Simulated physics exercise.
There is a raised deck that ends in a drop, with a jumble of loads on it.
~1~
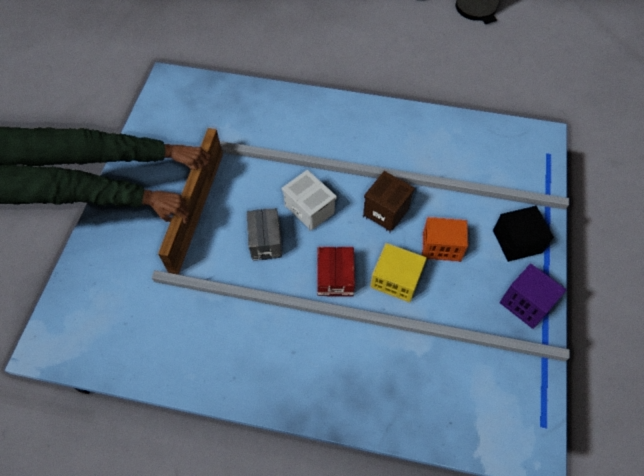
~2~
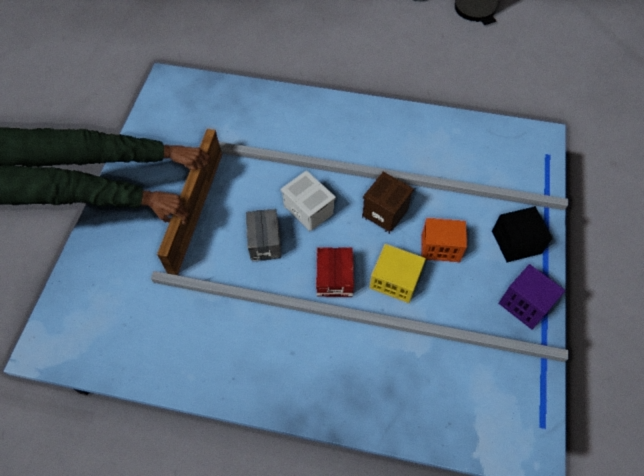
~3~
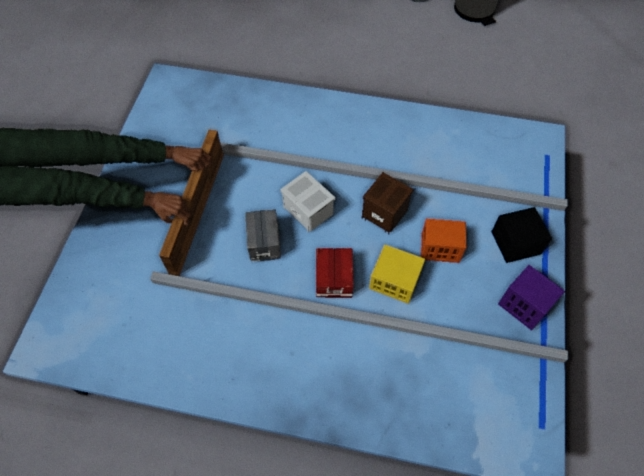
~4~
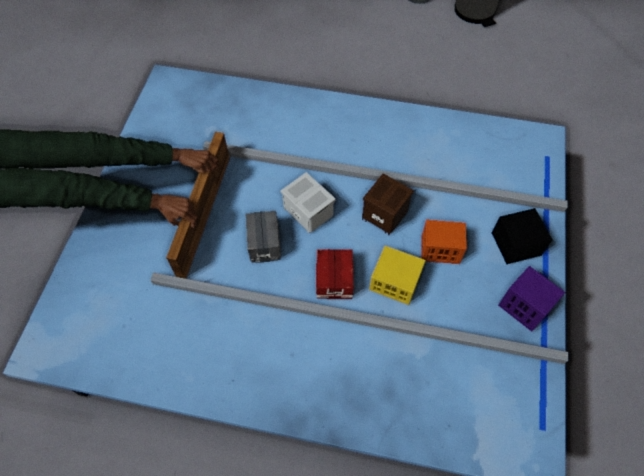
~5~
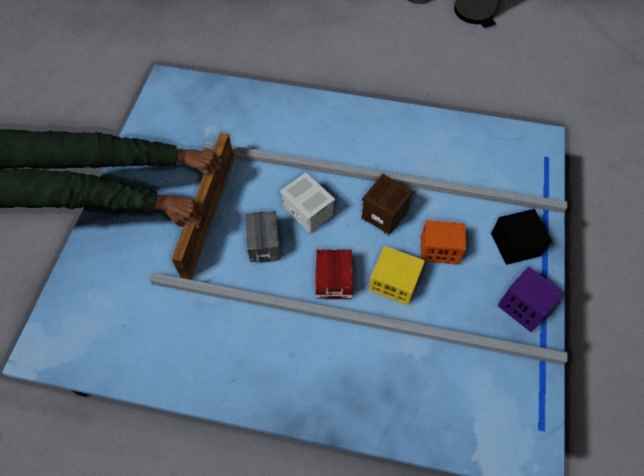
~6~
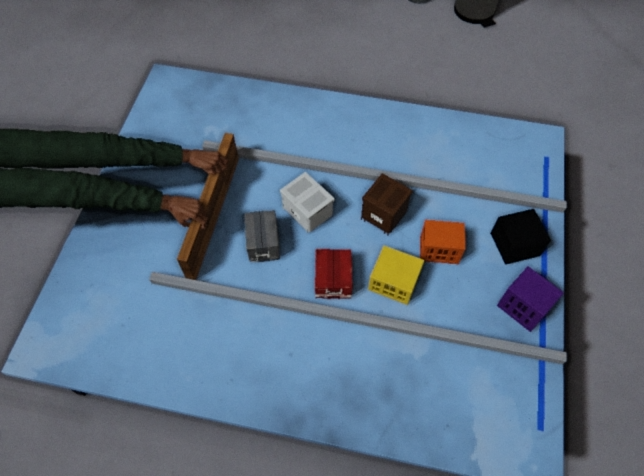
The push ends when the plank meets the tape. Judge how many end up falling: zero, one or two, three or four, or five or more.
The push is going to send five or more over the edge.
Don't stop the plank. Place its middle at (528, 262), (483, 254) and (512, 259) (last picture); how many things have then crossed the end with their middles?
First 5, then 2, then 4.
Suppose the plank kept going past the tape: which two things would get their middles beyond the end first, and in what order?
Order: Purple crate ahead of yellow crate.
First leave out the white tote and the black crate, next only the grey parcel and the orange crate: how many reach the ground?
Count: 4 (first case); 3 (second).
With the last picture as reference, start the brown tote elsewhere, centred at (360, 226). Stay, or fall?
Result: The brown tote ends up off.
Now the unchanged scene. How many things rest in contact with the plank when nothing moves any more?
At rest, 2 are in contact.
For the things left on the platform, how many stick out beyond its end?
I count 2 overhanging.
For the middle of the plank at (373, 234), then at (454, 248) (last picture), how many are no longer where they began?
Moved so far: 6, then 8.
A little later, none off yet; purple crate at rest near (529, 299); black crate at rest near (520, 237); orange crate at rest near (442, 242).
Next, none off yet; purple crate moving near (532, 300); black crate at rest near (520, 237); orange crate shifted a little near (465, 247).
Later still, one off so far; purple crate dropping near (564, 403); black crate shifted about its own width near (555, 238); orange crate shifted well along near (549, 268).
When it is over, the number that fall off is five or more; down, white tote, red parcel, yellow crate, orange crate, black crate and purple crate.
